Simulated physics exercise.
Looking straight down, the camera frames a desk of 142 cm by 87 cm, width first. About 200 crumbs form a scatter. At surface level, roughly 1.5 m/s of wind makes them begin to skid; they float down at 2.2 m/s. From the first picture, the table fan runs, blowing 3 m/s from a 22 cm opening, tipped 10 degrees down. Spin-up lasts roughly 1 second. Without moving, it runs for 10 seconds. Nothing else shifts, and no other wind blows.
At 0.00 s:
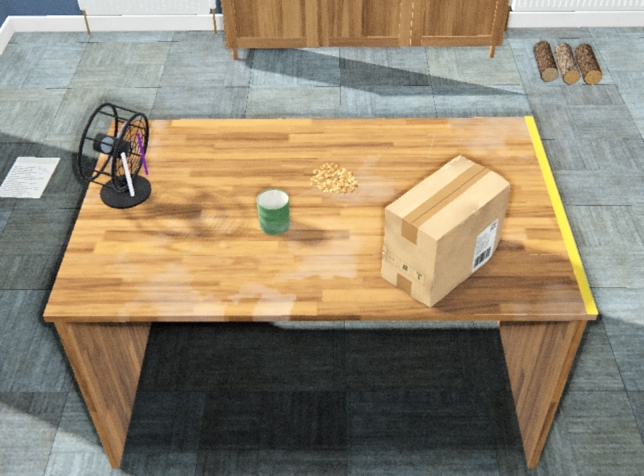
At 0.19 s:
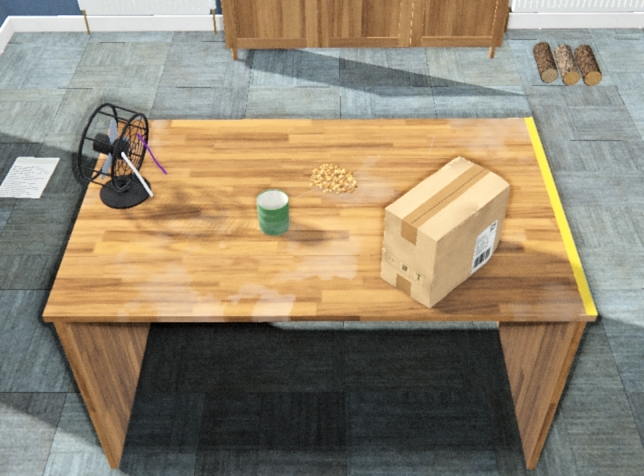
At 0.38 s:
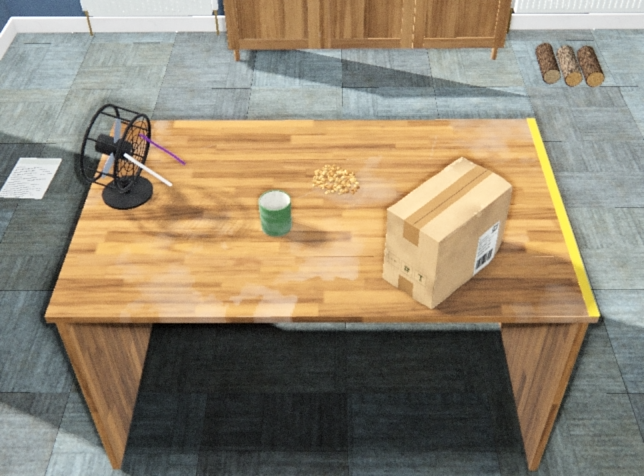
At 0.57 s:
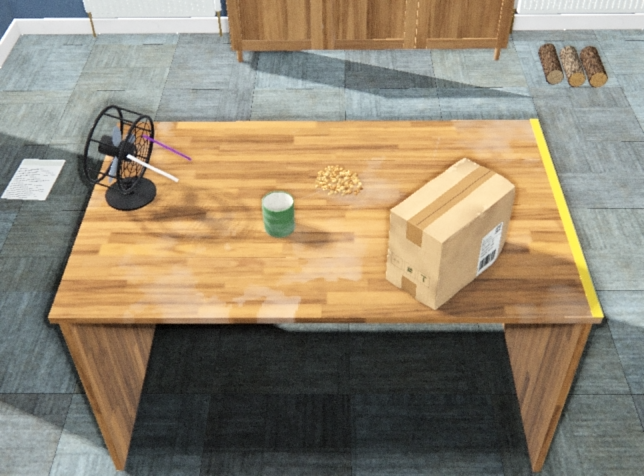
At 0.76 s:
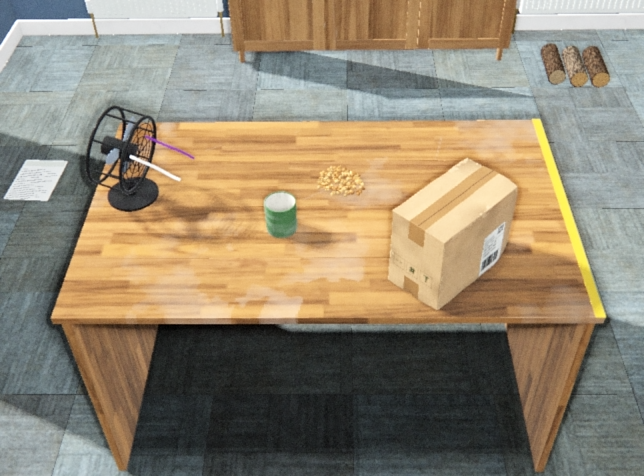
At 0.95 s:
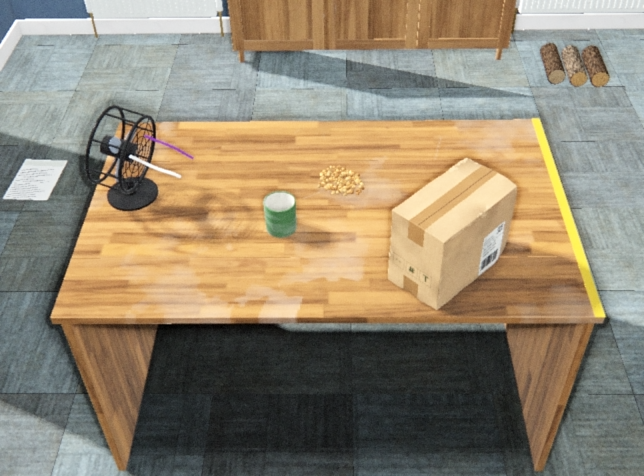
A black fan with streamers blowing rightward runs beside crumbs, a green mug and a box, which stay still.
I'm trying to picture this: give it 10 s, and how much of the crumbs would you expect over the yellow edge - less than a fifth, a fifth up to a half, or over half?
I'd expect over half of them there.
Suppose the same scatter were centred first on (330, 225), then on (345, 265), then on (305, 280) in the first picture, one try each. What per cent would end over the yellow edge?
About 4, 0 and 0 in a hundred, in that order.
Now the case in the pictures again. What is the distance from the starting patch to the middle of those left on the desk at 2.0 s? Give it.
Measured offset: Approx. 65 cm.
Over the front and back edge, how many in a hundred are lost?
About 0 % front, about 0 % back.
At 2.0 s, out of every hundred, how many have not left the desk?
Around 20 %.
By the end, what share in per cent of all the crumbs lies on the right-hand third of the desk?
Roughly 15 in a hundred.
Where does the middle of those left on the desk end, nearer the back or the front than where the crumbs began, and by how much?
I'd say toward the rear end, by something like 25 centimetres.
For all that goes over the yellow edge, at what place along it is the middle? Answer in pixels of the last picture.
Somewhere about (550, 153).
After 2.0 s, 62 % are on the move or not yet settled, 82 % are over the yellow edge; the middle of those still in play is near (524, 136).
After 3.2 s, 14 % are on the move or not yet settled, 83 % are over the yellow edge; the middle of those still in play is near (522, 135).
After 5.5 s, 14 % are on the move or not yet settled, 84 % are over the yellow edge; the middle of those still in play is near (522, 135).
After 10.0 s, at the end, 84 % are over the yellow edge; the middle of those still in play is near (522, 135).
